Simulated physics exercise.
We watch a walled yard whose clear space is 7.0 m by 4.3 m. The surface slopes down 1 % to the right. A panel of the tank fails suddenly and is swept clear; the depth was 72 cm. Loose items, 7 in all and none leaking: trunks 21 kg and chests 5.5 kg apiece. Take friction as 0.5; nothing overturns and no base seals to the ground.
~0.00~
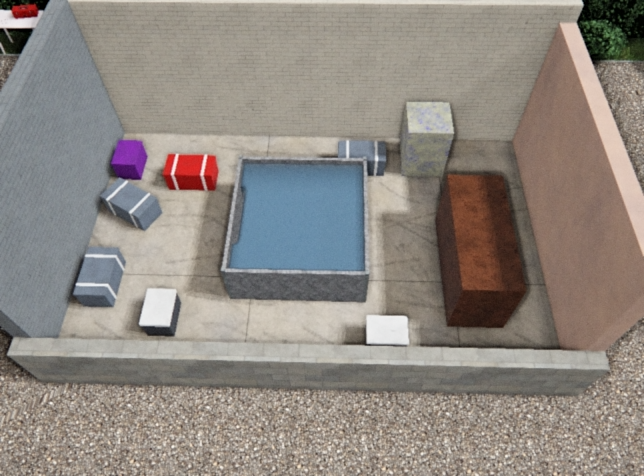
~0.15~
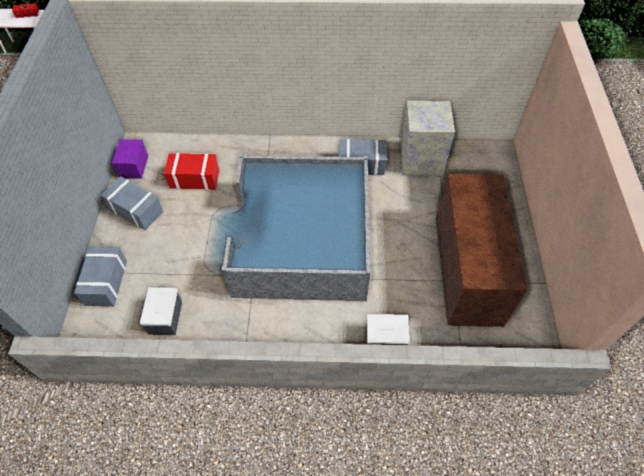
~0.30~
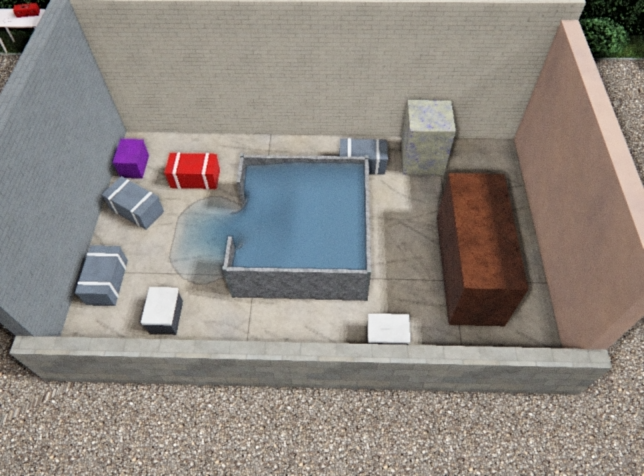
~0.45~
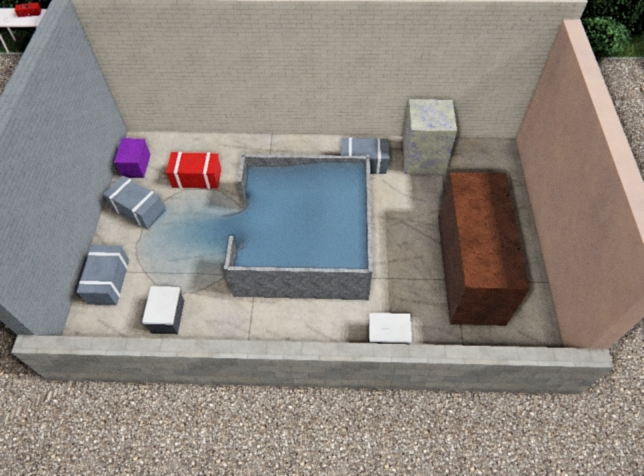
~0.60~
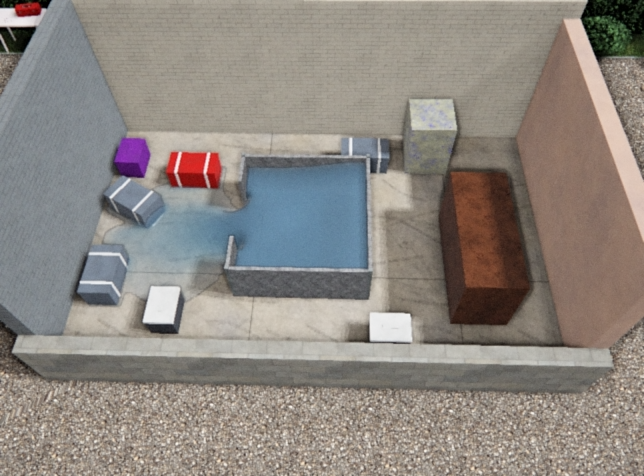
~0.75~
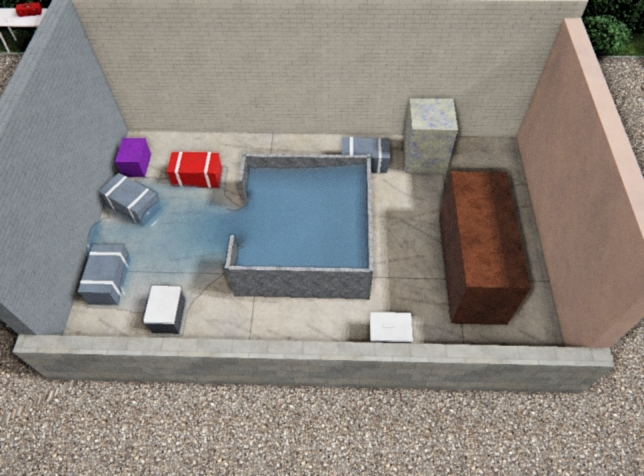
Water pouring from a gap in the tank's left side, spreading leftward across the walled yard floor and among grey trunks.
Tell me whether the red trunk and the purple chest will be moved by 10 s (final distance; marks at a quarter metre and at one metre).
Red trunk gets carried off, purple chest gets carried off.
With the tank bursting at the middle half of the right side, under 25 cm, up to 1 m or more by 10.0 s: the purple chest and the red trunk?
In that case the purple chest moves a short way, the red trunk is nudged along.
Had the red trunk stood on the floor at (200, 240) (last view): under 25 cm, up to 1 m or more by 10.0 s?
It ends far away.
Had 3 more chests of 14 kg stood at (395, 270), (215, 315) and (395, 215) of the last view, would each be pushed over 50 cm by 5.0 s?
In that order: Short of it, past it, under.
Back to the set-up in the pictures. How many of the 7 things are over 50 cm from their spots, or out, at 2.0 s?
I count 3.
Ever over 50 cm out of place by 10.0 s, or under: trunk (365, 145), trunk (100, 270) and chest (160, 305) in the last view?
In that order: Short of it, over, past it.
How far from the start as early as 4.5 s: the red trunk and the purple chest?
About 250 and 300 cm.
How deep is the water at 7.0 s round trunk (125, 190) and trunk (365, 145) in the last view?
Roughly 12 and 13 cm.
After 2.0 s the red trunk is near (201, 141), 0.5 m from its start, aground; the purple chest is near (161, 120), 0.7 m from its start, afloat; 4 afloat.
After 4.5 s the red trunk is near (331, 153), 2.3 m from its start, afloat; the purple chest is near (308, 130), 3.0 m from its start, afloat; 6 afloat.
After 7.0 s the red trunk is near (333, 146), 2.3 m from its start, afloat; the purple chest is near (345, 125), 3.7 m from its start, afloat; 6 afloat.
After 10.0 s the red trunk is near (333, 144), 2.3 m from its start, afloat; the purple chest is near (343, 123), 3.6 m from its start, afloat; 6 afloat.
